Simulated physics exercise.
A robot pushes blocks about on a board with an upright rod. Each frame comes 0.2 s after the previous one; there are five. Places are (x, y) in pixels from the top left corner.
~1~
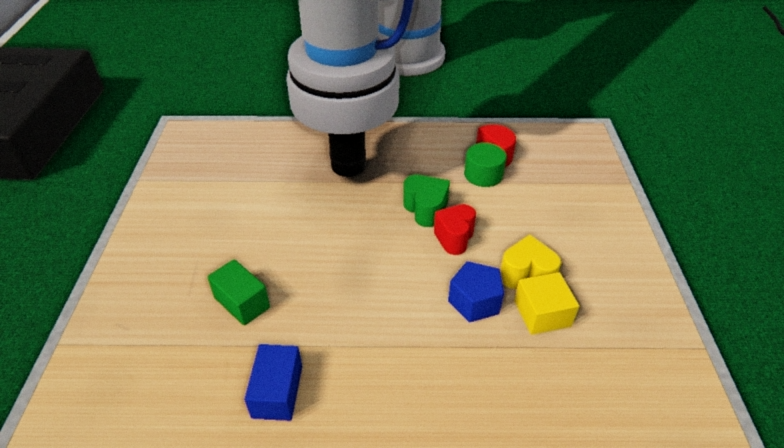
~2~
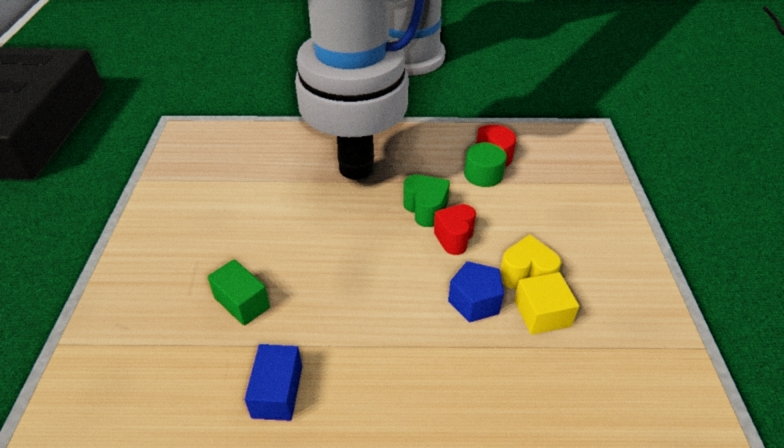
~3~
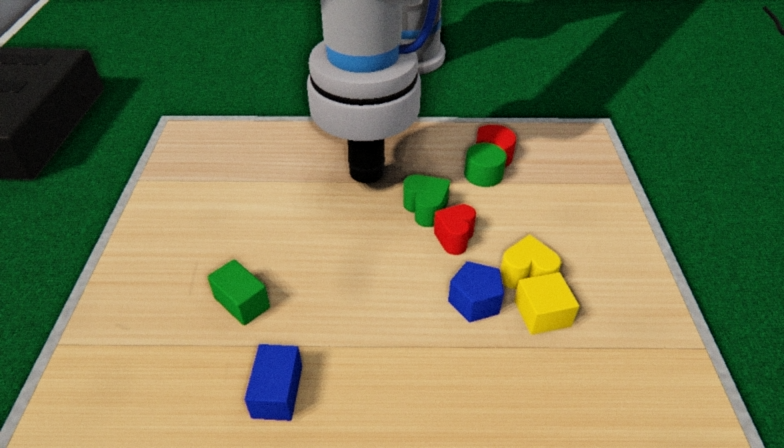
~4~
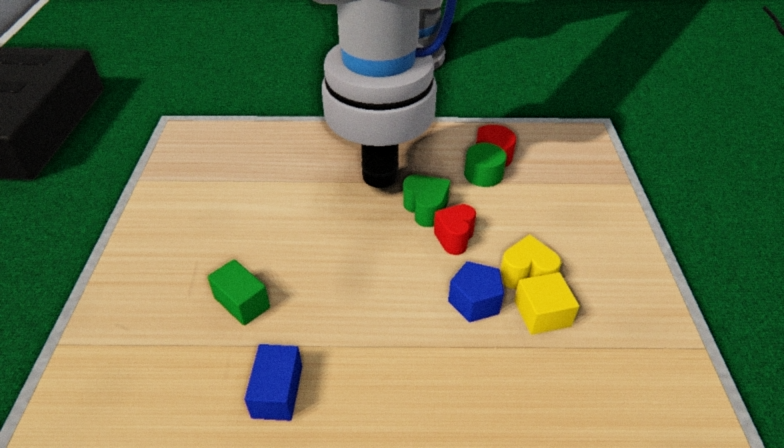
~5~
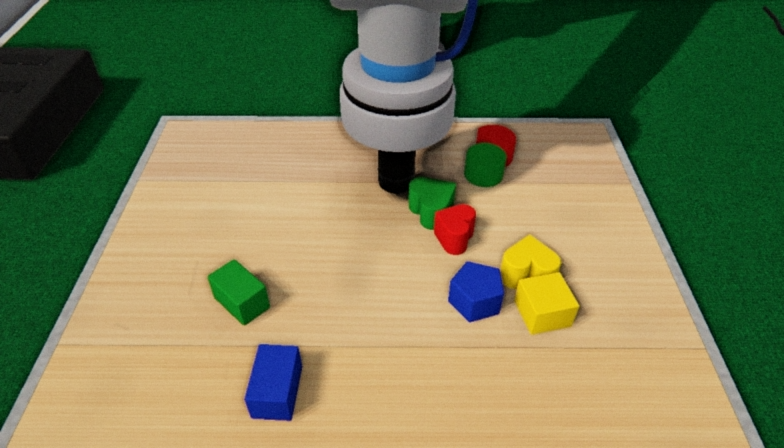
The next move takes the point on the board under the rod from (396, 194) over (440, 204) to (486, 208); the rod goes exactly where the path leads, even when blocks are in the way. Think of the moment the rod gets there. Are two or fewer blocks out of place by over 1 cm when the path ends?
In short: Yes.
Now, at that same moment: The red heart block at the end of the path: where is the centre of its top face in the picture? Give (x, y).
Its top middle: (478, 243).
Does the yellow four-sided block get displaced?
No - that is not the case.
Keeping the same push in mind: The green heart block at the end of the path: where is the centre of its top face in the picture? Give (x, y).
Around (491, 215).
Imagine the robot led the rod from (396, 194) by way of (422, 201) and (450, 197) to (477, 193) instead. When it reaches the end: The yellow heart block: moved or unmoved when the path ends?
The yellow heart block will stay where it stands.
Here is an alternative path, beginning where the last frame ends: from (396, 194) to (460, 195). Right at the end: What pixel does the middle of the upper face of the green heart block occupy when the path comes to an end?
The spot you're after is about (470, 201) in the image.
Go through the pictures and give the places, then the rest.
The first frame shows rod tip at (349, 167); block tops, green heart block at (427, 188); red heart block at (457, 217); green disc at (487, 154); yellow four-sided block at (549, 292).
The second frame shows rod at (357, 170); blocks unchanged.
The third frame shows rod at (367, 173); blocks unchanged.
The fourth frame shows rod at (380, 178); blocks unchanged.
The fifth frame shows rod at (396, 183); green heart block at (433, 191); red heart block at (457, 217); green disc at (487, 154); yellow four-sided block at (549, 292).
On the path given first. One third of the way, rod at (426, 190); green heart block at (456, 204), turned 30° clockwise; red heart block at (471, 230), turned 15° anticlockwise.
Two thirds of the way, rod at (456, 195); green heart block at (477, 213), turned 55° clockwise; red heart block at (478, 241).
At the end, rod at (488, 197); green heart block at (491, 215), turned 95° clockwise; red heart block at (478, 243); green disc in place; yellow four-sided block in place.
